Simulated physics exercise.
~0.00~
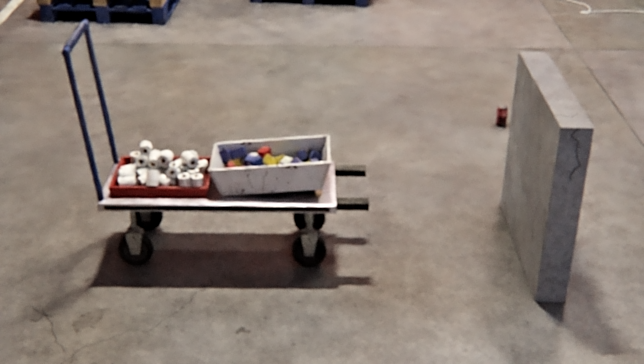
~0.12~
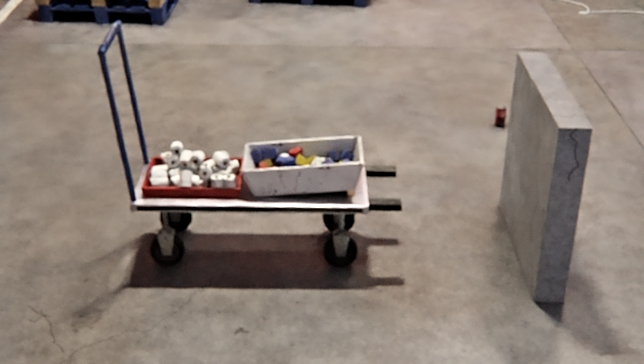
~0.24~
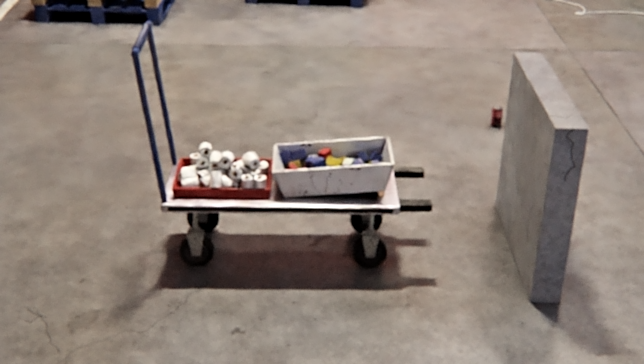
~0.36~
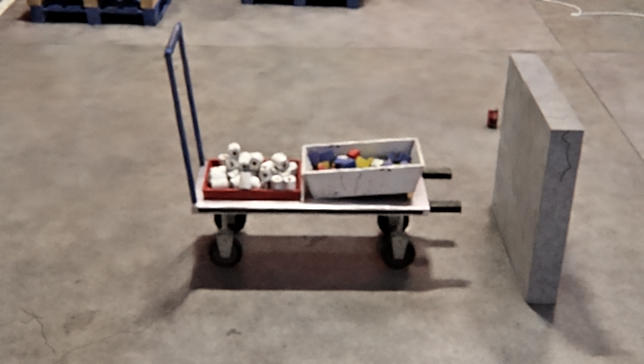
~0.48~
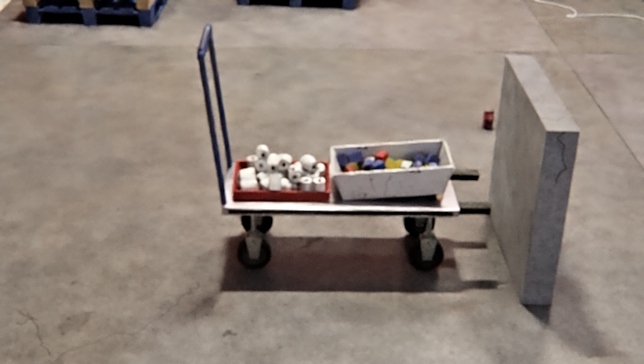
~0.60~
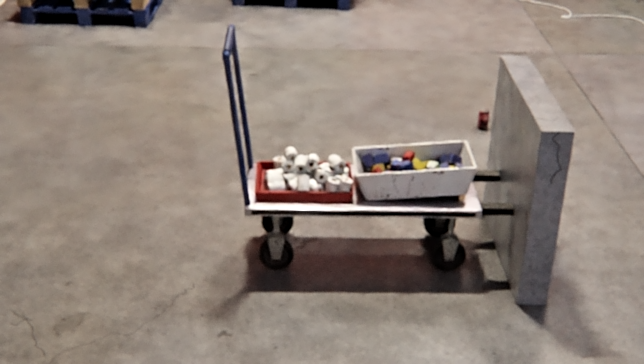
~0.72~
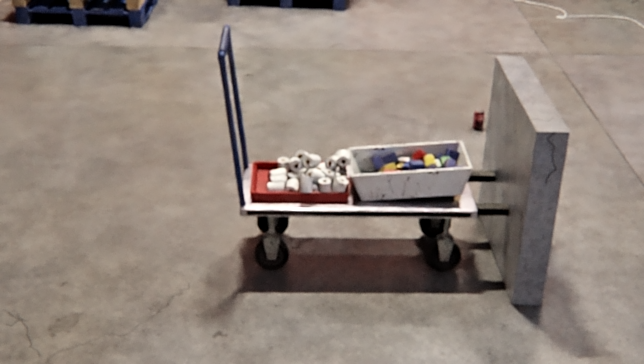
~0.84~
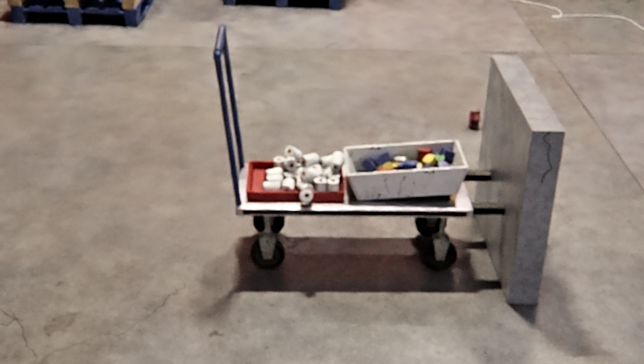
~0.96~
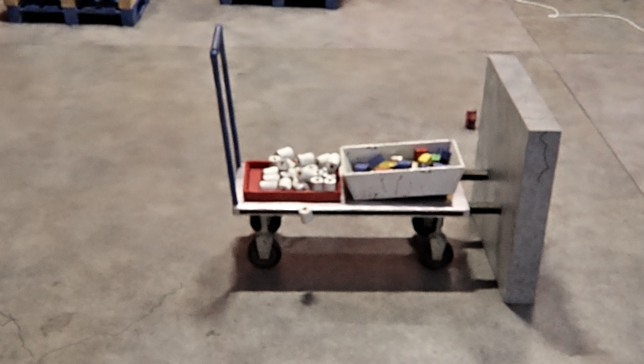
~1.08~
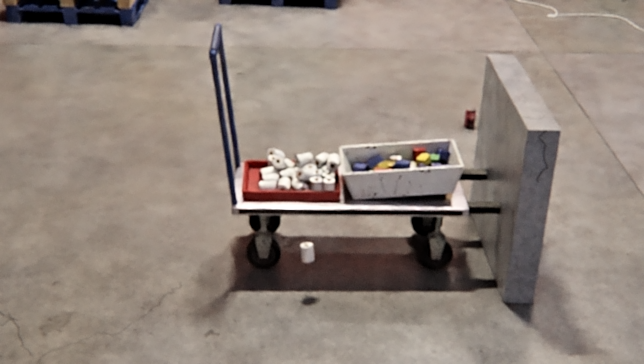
The video shows a platform trolley carrying a red crate of white paper rolls and a white crate of colourful toy bricks rolling right until it stops against a gray wall, where the rolls jostle and one tumbles over the crate's edge, dropping below the deck toward the floor.
